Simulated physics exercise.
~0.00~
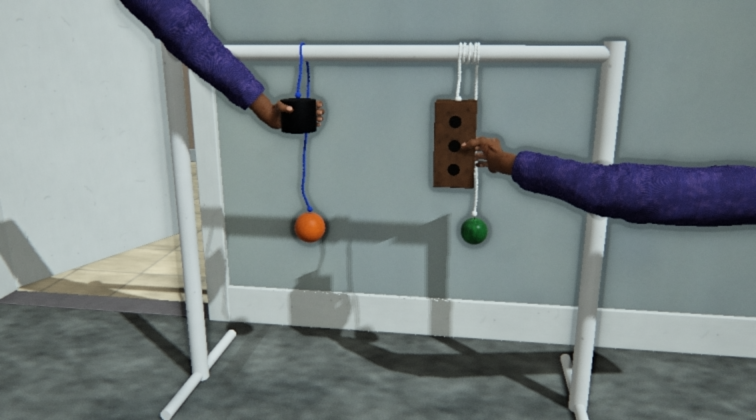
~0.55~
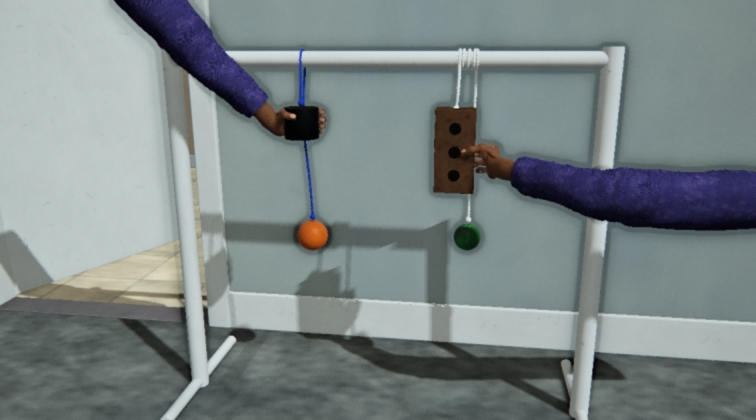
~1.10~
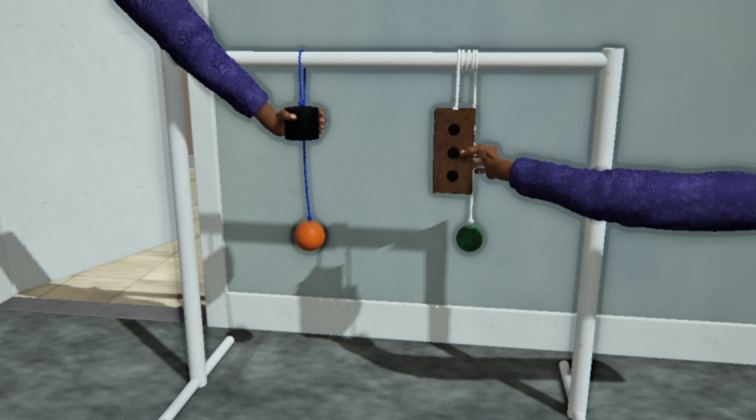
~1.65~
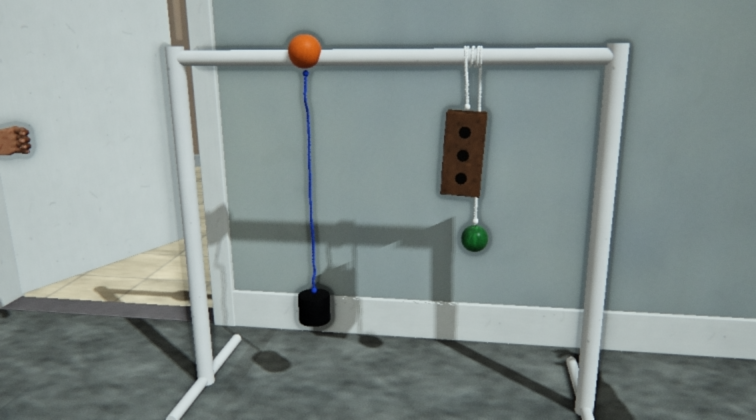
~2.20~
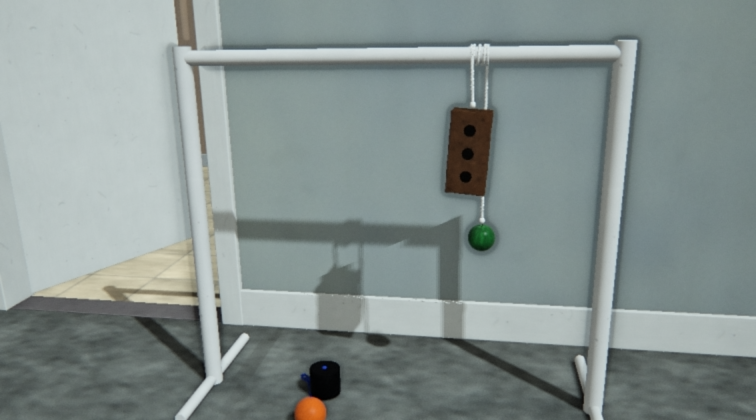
A black cylinder hangs on a blue cord looped over a white rail, with an orange ball at the cord's other end, all seen from the front by a slightly swaying camera in a room with a grey floor and blue-grey wall. To the right, a brown block with three dark holes hangs on white cords above a green ball. Two purple-sleeved arms hold the cylinder and the block, then let go and draw away. The cylinder drops toward the floor as the orange ball rises to the rail. The ball then comes down too, and both end on the floor, while the block still hangs.
